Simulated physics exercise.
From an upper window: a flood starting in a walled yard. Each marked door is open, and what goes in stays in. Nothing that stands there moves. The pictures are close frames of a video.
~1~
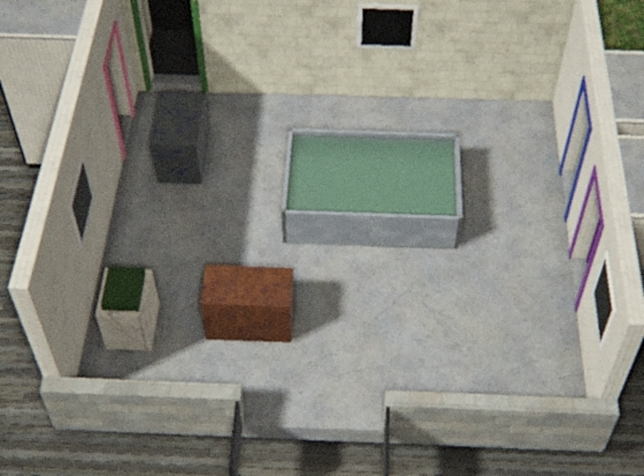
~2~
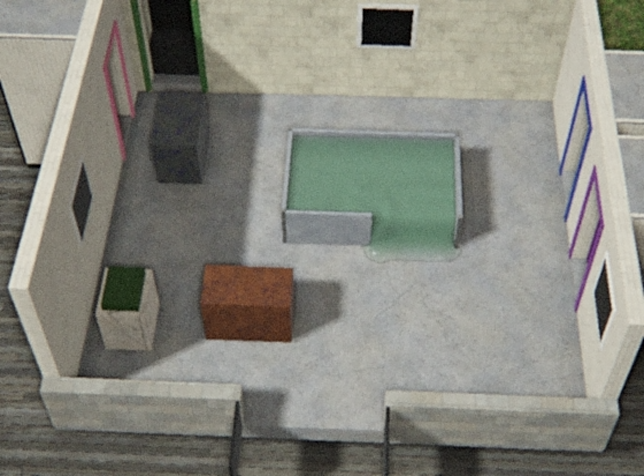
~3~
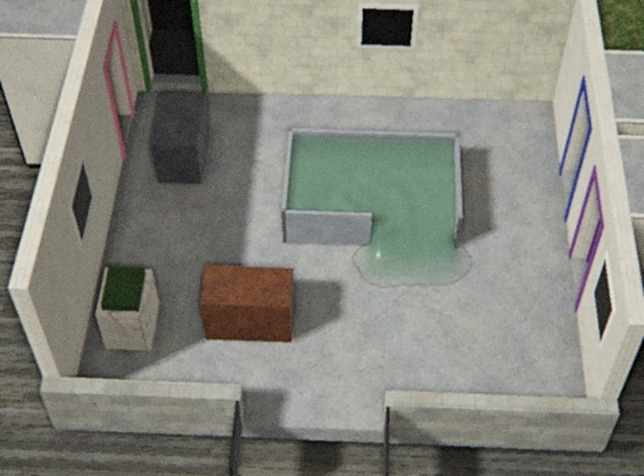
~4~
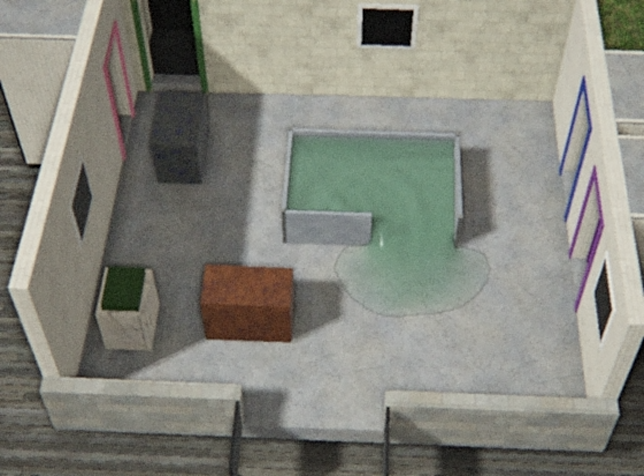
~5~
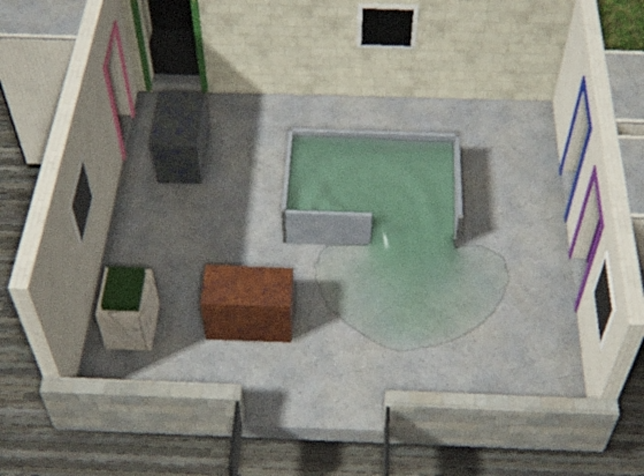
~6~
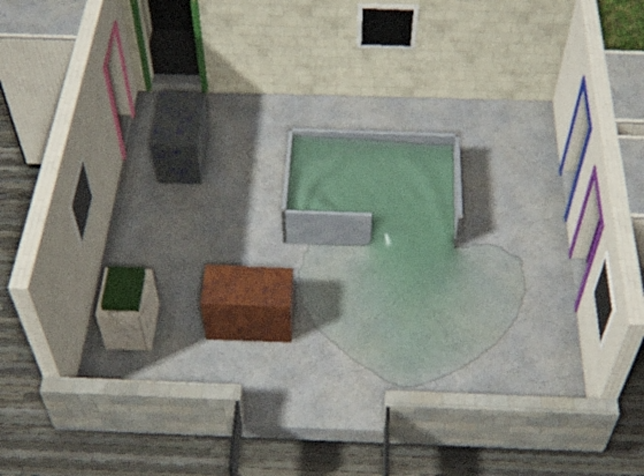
In this clip, green water sits still in an open tank in a walled yard, then part of the tank's near wall is gone and water pours through the gap, spreading across the grey floor in a widening, rounded sheet.
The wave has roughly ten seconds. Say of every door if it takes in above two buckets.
One by one: The green door stays under that; the purple door takes more than that; the blue door stays under that; the pink door stays under that.
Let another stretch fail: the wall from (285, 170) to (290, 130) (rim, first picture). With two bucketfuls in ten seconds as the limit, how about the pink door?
My reading: Pink door is over.
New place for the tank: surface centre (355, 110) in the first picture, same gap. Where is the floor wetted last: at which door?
I say the green one.
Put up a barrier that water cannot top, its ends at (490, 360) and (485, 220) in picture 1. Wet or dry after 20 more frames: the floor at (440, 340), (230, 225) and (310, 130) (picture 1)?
In that order: Wet, no water, dry.
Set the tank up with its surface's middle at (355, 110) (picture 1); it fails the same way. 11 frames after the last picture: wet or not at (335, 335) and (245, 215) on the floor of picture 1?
In turn: Awash, no water.
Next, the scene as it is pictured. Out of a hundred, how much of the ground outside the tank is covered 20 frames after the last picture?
Some 30 per cent.
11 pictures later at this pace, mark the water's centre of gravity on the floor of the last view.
I would point to (409, 266).
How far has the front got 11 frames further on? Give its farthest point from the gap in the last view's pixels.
Close to (207, 409).
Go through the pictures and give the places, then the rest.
Still water in the open tank at (373, 175), in the first picture.
The front is at (369, 252), out from the gap at (413, 236), in the second picture.
Water pours out at (413, 237) and has run to (368, 277), in the third picture.
Water pours out at (413, 238) and has run to (390, 312), in the fourth picture.
The front is at (394, 345), out from the gap at (413, 238), in the fifth picture.
Water pours out at (413, 237) and has run to (398, 380), in the sixth picture.
A moment on, water covers 25 % of the floor; the green door not reached, the purple door not reached, the blue door not reached, the pink door not reached.
Next, water covers 30 % of the floor; the green door not reached, the purple door wet at the sill, nothing in, the blue door not reached, the pink door not reached.
Then, water covers 30 % of the floor; the green door not reached, the purple door under two buckets in, the blue door not reached, the pink door not reached.
Later, water covers 55 % of the floor; the green door not reached, the purple door over two buckets in, the blue door wet at the sill, nothing in, the pink door not reached.
In the end, water covers 90 % of the floor; the green door not reached, the purple door over two buckets in, the blue door wet at the sill, nothing in, the pink door wet at the sill, nothing in.
